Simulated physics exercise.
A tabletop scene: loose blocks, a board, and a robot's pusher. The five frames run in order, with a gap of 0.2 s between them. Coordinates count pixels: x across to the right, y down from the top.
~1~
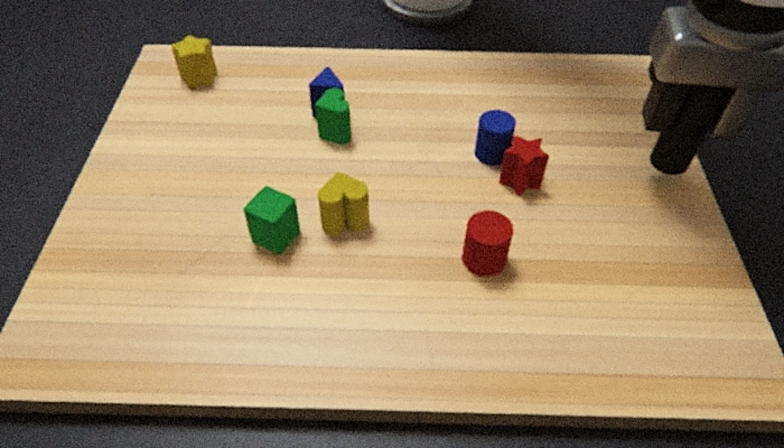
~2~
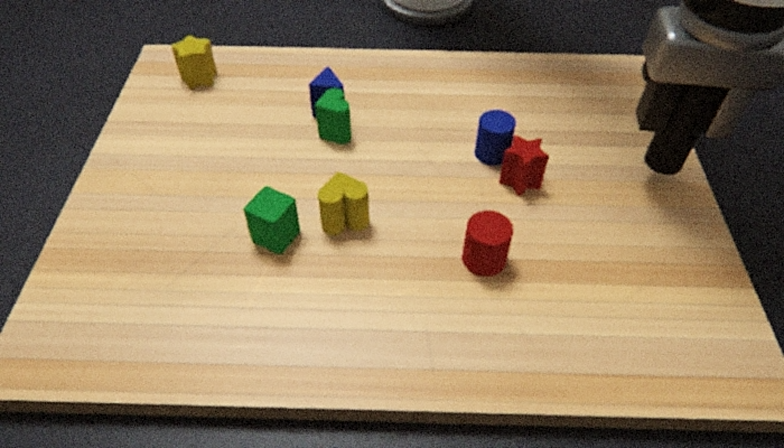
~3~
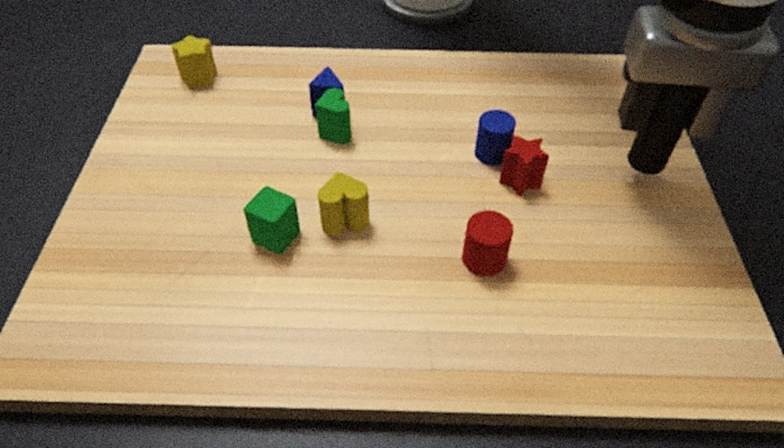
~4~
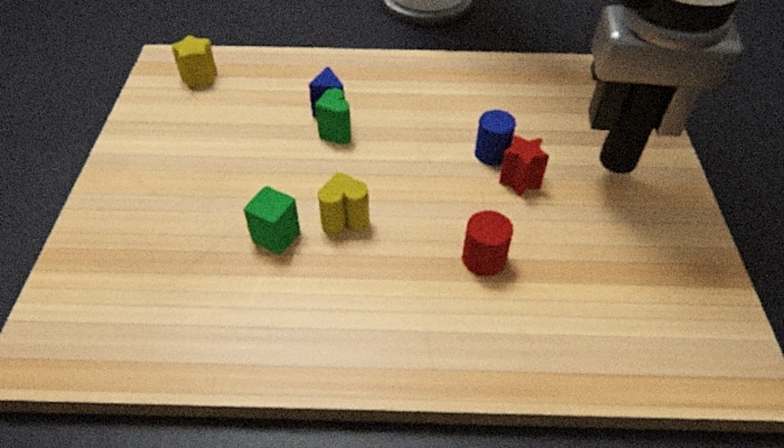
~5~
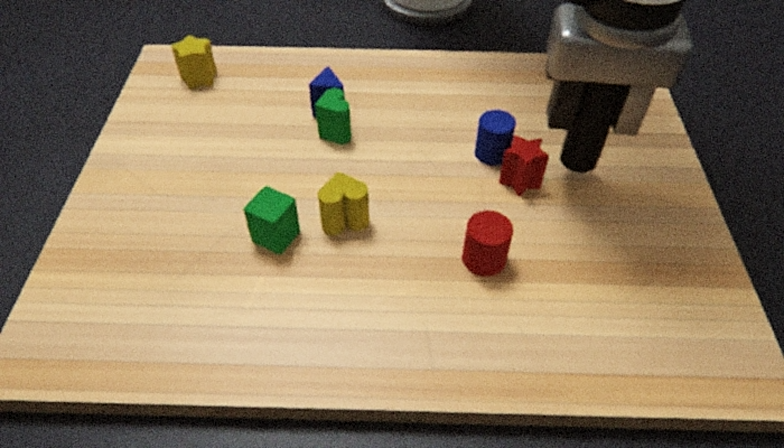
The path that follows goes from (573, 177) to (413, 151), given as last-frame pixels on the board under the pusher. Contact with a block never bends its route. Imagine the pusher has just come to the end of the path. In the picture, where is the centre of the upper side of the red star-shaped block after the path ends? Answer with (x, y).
At (481, 151).
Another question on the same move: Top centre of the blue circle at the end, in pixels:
Its top middle is near (440, 98).
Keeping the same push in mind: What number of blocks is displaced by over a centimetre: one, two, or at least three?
2.
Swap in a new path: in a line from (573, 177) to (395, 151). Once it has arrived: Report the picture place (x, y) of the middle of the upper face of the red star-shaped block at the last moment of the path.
I predict (463, 151).
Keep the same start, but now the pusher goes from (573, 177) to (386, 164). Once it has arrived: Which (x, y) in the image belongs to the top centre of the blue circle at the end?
The top centre is at (470, 112).
The first path, step by step. One third of the way, pusher at (522, 151); blue circle at (493, 119); red star-shaped block at (502, 149), turned 35° anticlockwise.
Two thirds of the way, pusher at (467, 142); blue circle at (454, 103); red star-shaped block at (481, 151), turned 85° anticlockwise.
At the end, pusher at (413, 135); green heart not moved; blue circle at (440, 98); red star-shaped block at (481, 151), turned 85° anticlockwise.
